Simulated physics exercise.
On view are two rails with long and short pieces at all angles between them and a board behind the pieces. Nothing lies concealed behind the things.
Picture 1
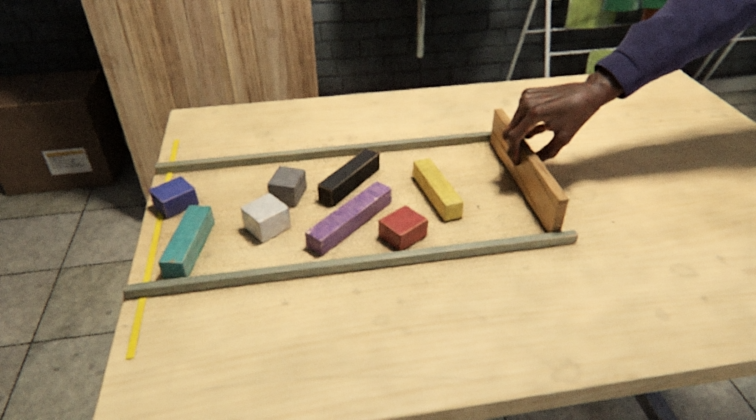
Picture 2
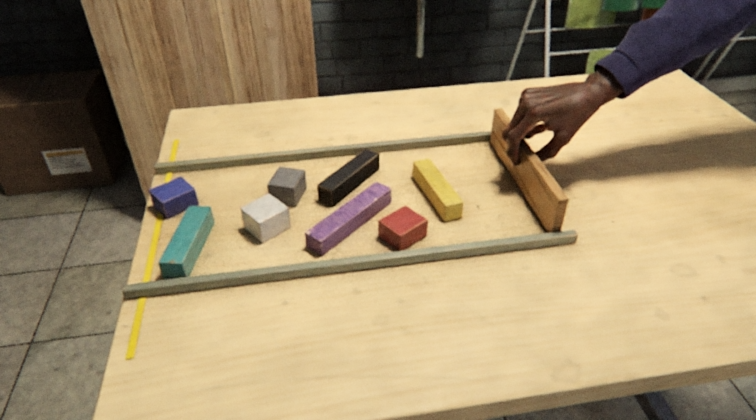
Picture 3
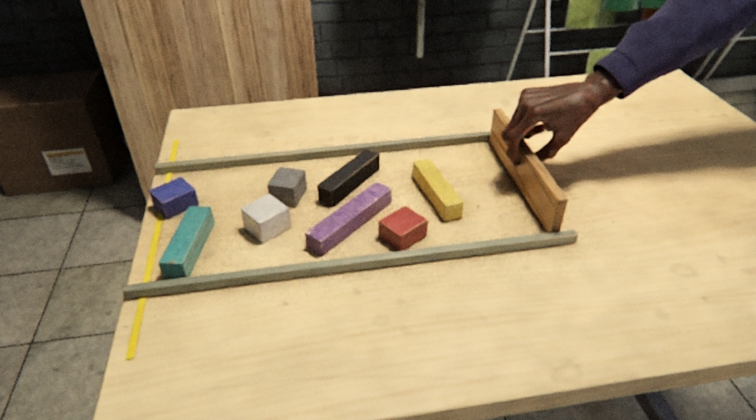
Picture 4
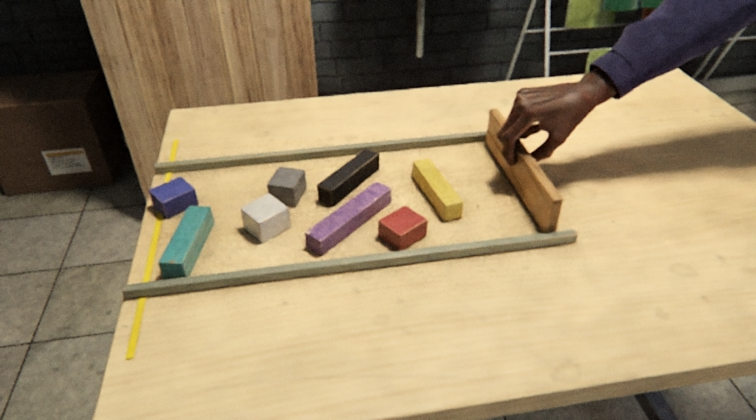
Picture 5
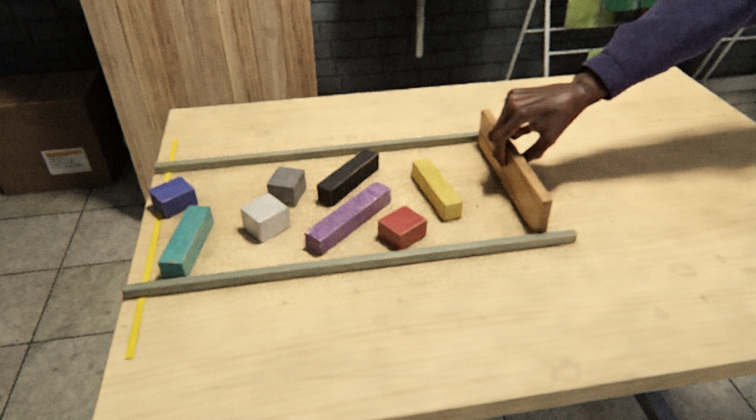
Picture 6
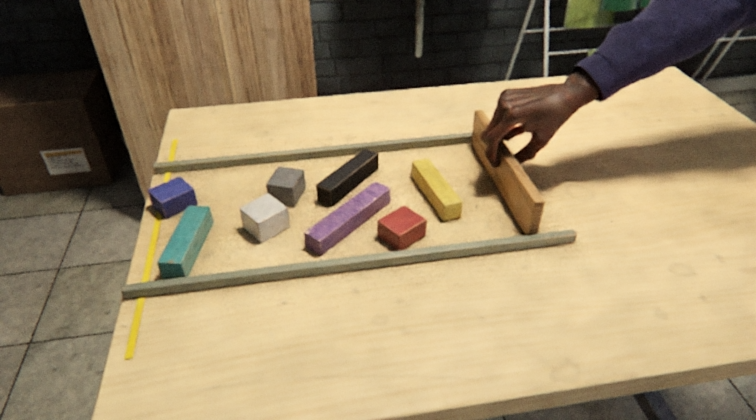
A dark-skinned hand in a purple sleeve grips an upright wooden board on a pale tabletop, seen from above at an angle in a tiled room. Left of it, between two grey rails, lie yellow, red, black, purple, grey, white, turquoise and blue pieces, the last two near a yellow tape line. The hand slides the board slightly left, while the pieces and camera stay practically still.
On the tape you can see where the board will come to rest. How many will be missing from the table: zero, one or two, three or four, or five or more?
Most likely, upwards of four will tumble down.
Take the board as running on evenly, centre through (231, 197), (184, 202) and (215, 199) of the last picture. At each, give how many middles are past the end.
Taking the three positions in turn, the counts come to 0, 4 and 1.
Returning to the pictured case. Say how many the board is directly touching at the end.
Contact count: 2.
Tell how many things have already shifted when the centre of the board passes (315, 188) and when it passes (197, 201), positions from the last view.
At that stage 6; at the next, 8.
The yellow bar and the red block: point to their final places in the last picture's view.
Near (145, 219) and (126, 270).
Soon after, none off yet; blue block at rest near (173, 197); turquoise bar at rest near (187, 241); white block at rest near (265, 218).
Then, none off yet; blue block at rest near (173, 197); turquoise bar at rest near (187, 241); white block moved about its own width near (234, 219).
Further on, none off yet; blue block moved about its own width near (145, 196); turquoise bar tipped a little near (113, 252); white block moved well along near (144, 222).
At rest, the number that fall off is five or more; fallen, black stick, purple bar, grey block, white block, turquoise bar and blue block.
